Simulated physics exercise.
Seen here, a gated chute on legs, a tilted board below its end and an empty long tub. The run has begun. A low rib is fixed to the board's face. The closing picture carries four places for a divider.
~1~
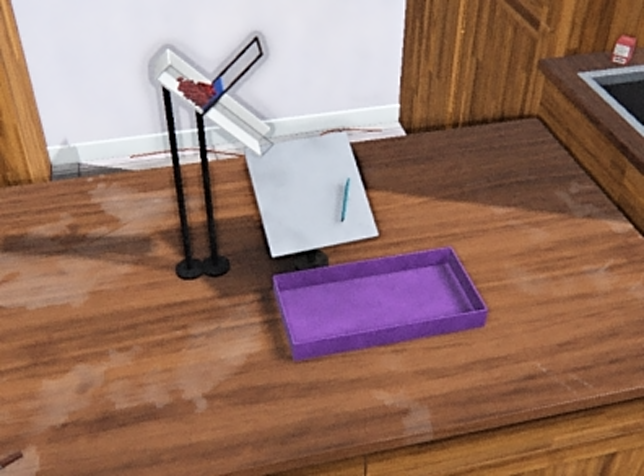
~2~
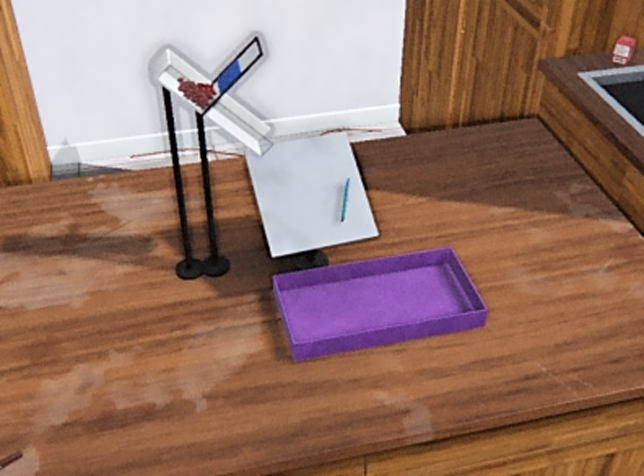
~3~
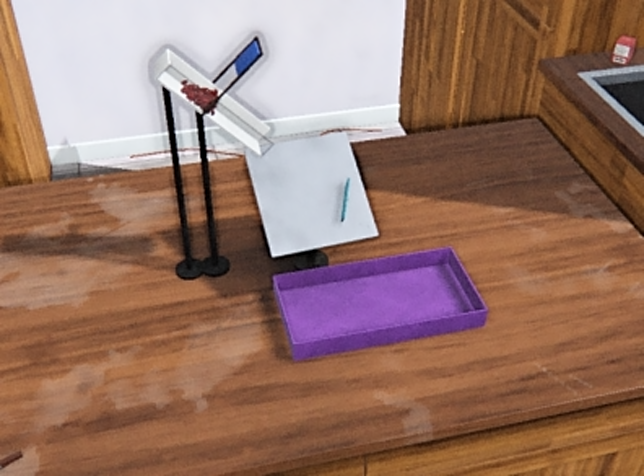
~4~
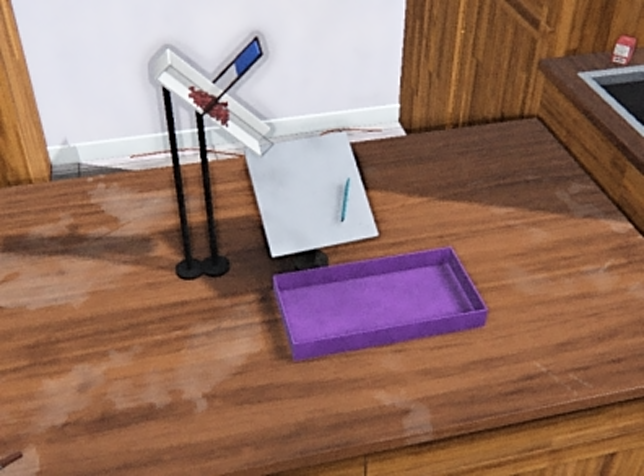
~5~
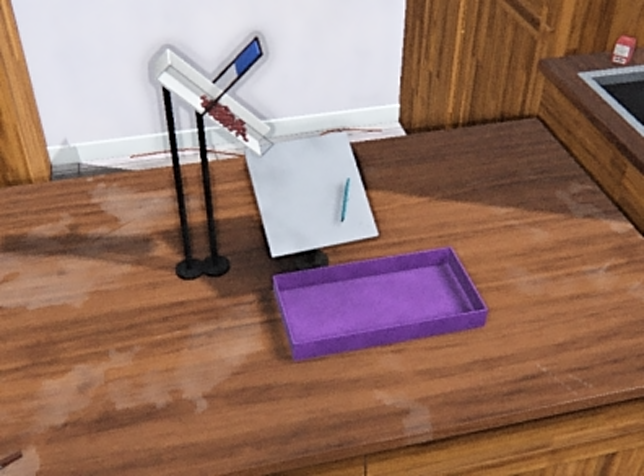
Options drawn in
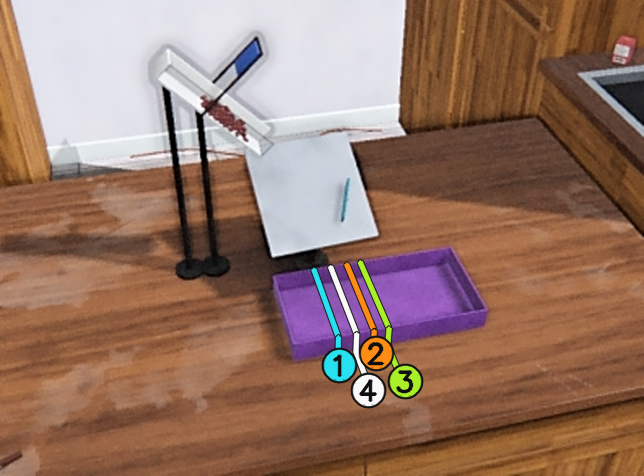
On a wooden counter, a blue gate lifted on a raised, sloping chute, and a clump of small dark-red beans slid partway down it, above a tilted white board and an empty purple tub.
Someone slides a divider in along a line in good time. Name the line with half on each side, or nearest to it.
Line 4 does it best.
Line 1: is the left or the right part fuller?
Right.
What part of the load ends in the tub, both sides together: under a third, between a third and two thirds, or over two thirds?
About that: Over two thirds.
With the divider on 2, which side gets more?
The left side.
On the marked copy, line 1 crosses the front rim at (338, 336); line 2 crosses the front rim at (373, 330); line 3 crosses the front rim at (388, 327); line 4 crosses the front rim at (356, 333).
If 1 is chosen, of what is caught, a small part on the left of the divider, nearly all on the right.
If 2 is chosen, of what is caught, nearly all on the left of the divider, a small part on the right.
If 3 is chosen, of what is caught, all on the left of the divider, none on the right.
If 4 is chosen, of what is caught, about half on the left of the divider, about half on the right.
